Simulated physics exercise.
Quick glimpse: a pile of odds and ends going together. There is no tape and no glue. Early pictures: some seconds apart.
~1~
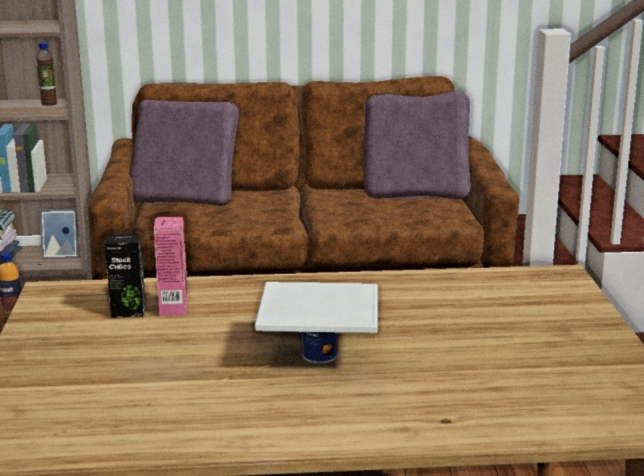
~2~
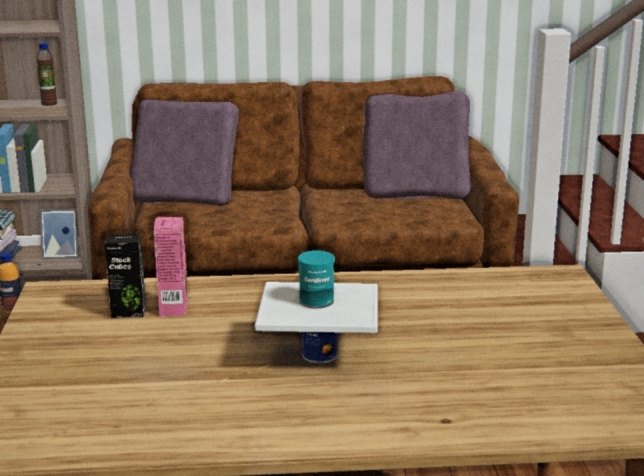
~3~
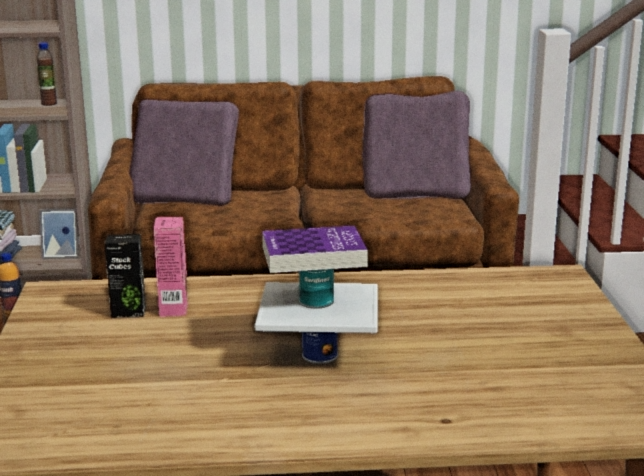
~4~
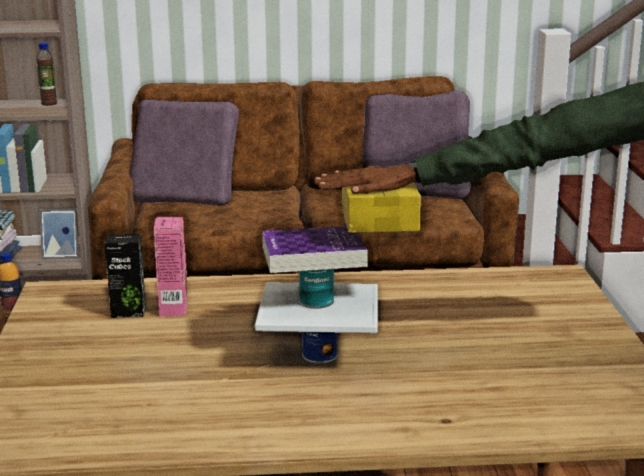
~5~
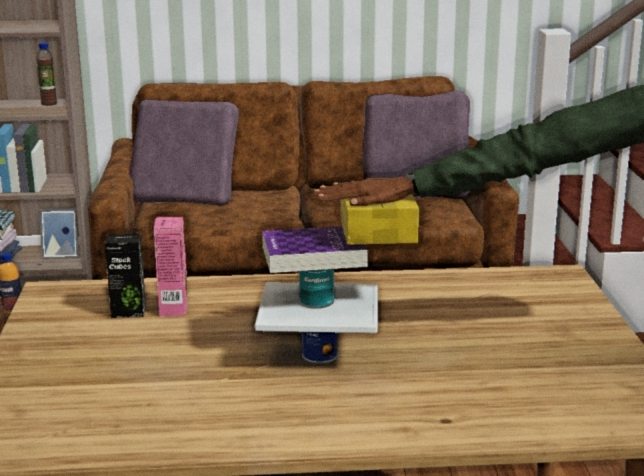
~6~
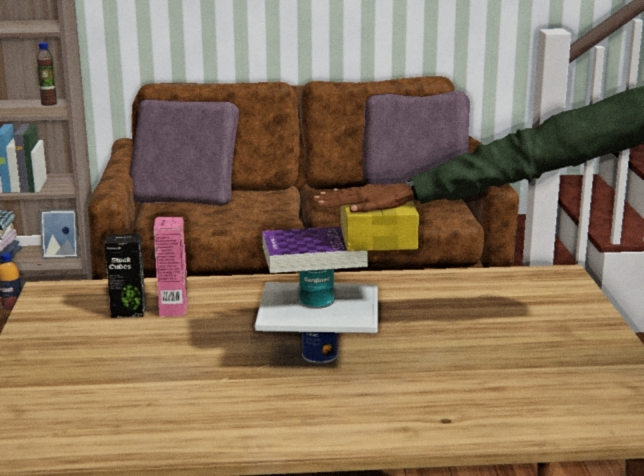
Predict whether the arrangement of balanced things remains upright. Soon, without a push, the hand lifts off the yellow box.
Something topples.
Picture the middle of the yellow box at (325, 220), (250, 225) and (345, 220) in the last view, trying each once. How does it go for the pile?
Try 1: Stable. Try 2: Falls over. Try 3: Stable.
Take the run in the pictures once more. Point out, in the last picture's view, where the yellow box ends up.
I'd say around (482, 339) in the last view.
Then, 0.30 s past the last view, yellow box now fallen.
Then, 0.40 s past the last view, things are still on the move.
Then, 0.60 s past the last view, as before.
Finally, fallen, yellow box; the other 6 still in place. Final places as the last picture's camera would see them, yellow box near (482, 339). The pile loses its balance.
